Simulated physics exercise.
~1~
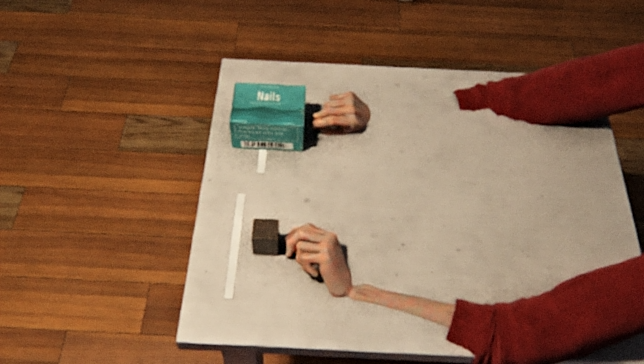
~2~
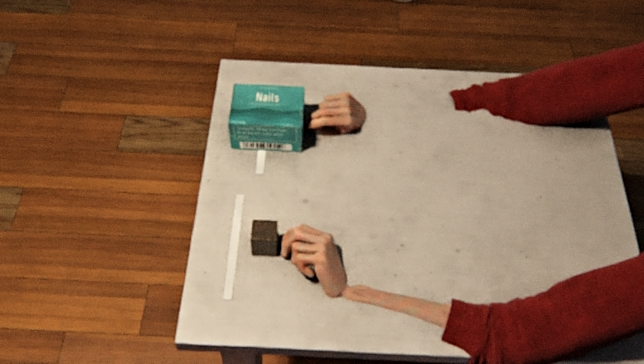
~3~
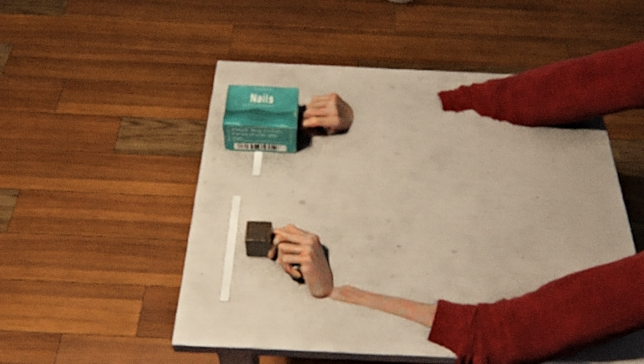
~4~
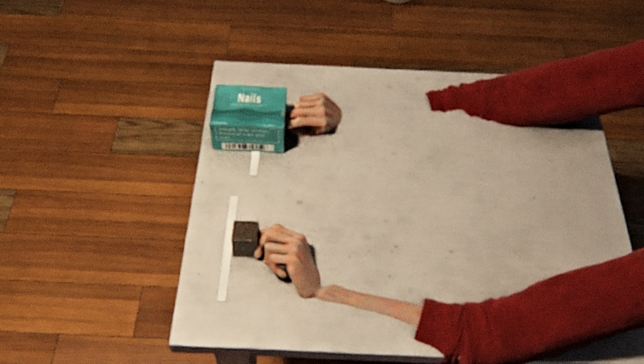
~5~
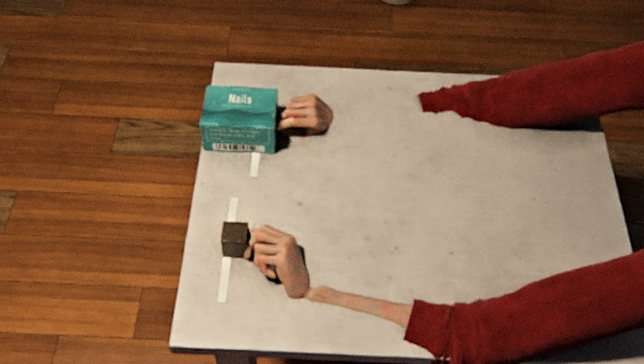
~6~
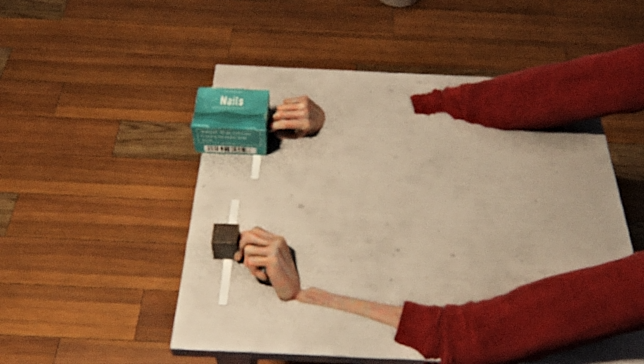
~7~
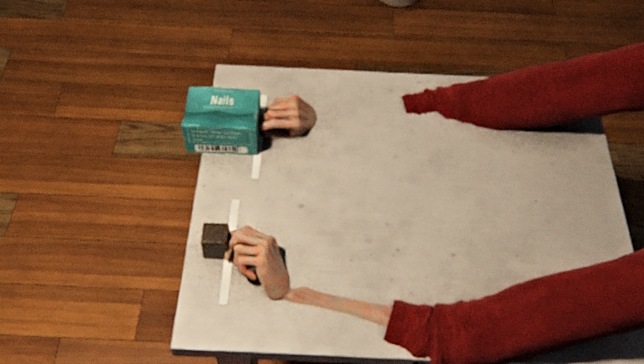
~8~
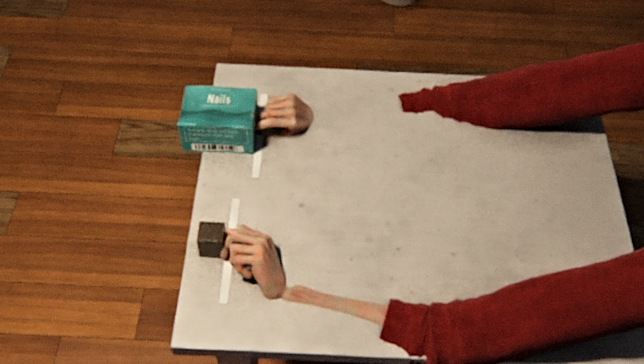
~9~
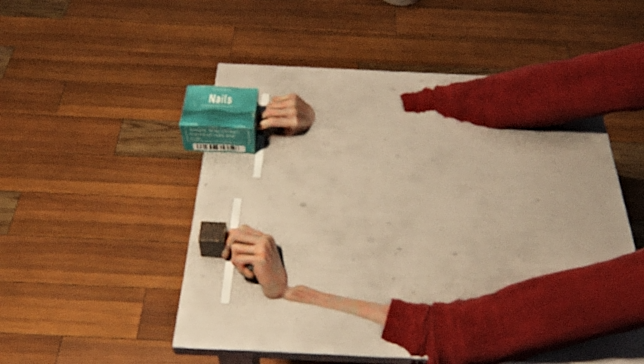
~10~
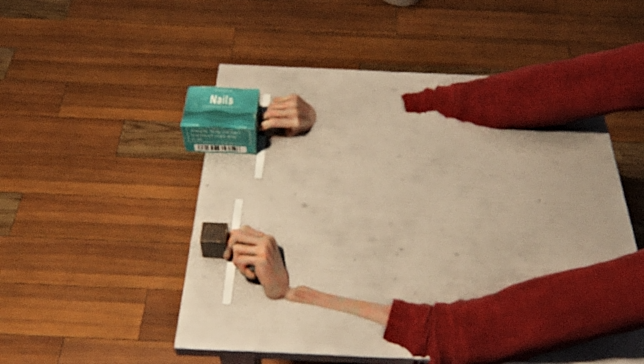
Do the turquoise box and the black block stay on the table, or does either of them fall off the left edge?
Both stay on the table. The turquoise box remains up there although it juts past the edge, and the black block remains up there too.
